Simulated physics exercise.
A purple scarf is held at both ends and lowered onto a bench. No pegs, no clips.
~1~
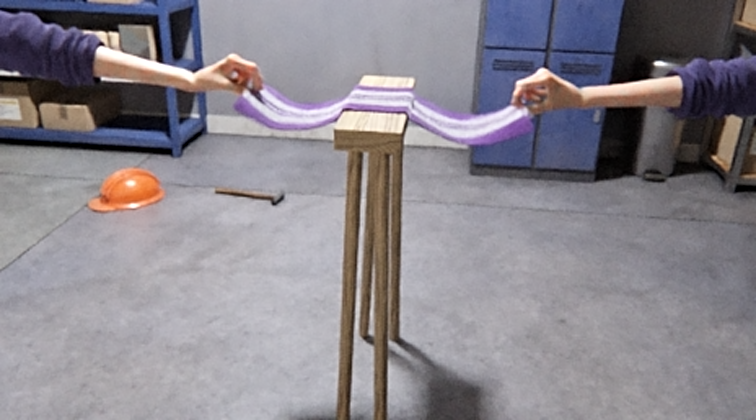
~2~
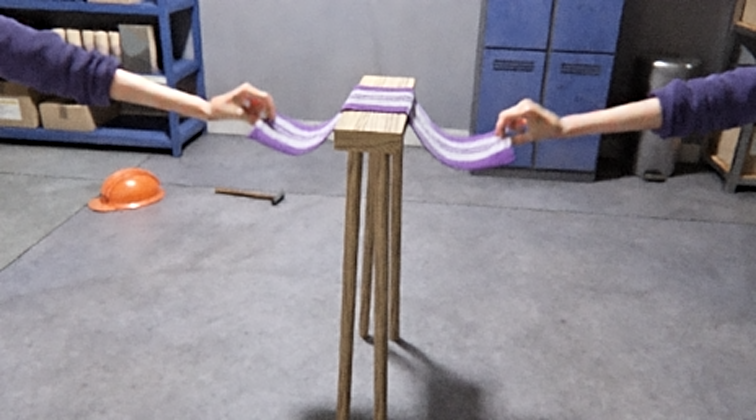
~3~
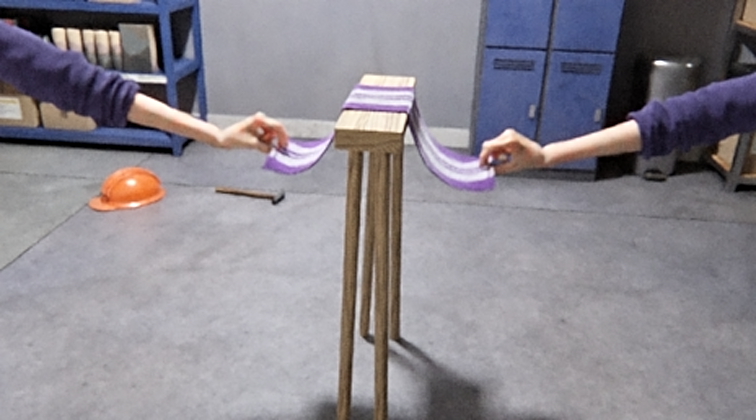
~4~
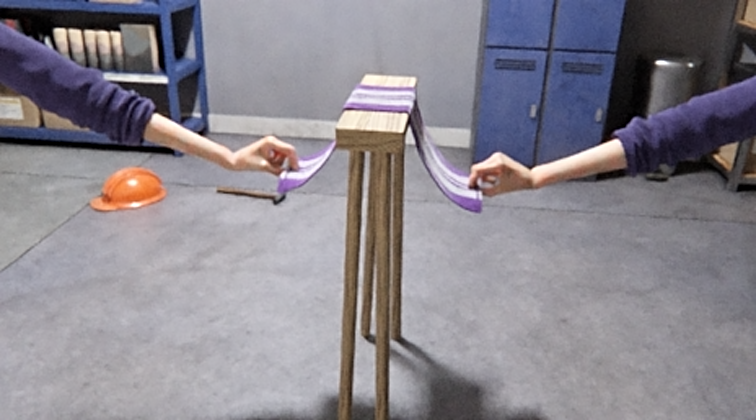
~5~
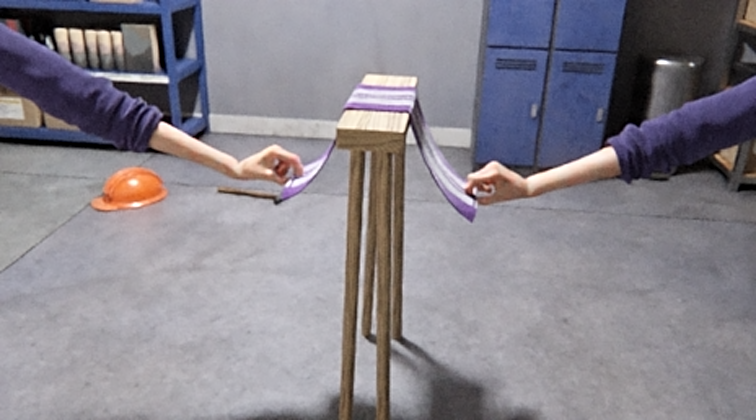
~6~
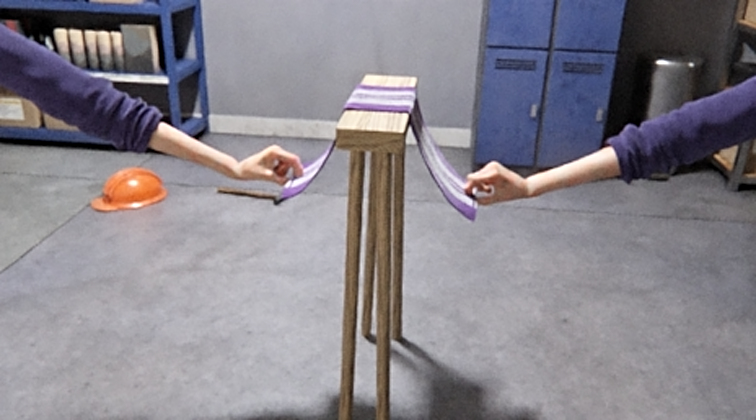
A purple and white striped scarf, held at each end by a hand, was lowered over a narrow wooden bench, its ends moving down and inward before the hands became nearly still.
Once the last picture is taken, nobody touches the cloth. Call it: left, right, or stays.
Stays.
Then, 0.32 s after the last picture, scarf hanging on both sides, left end near (357, 207), right end near (405, 218).
Then, 0.82 s after the last picture, scarf hanging on both sides, left end near (331, 203), right end near (424, 218).
Then, 1.74 s after the last picture, scarf hanging on both sides, left end near (339, 205), right end near (417, 219).
At rest, scarf hanging on both sides, left end near (345, 206), right end near (415, 219). The purple scarf keeps its place.
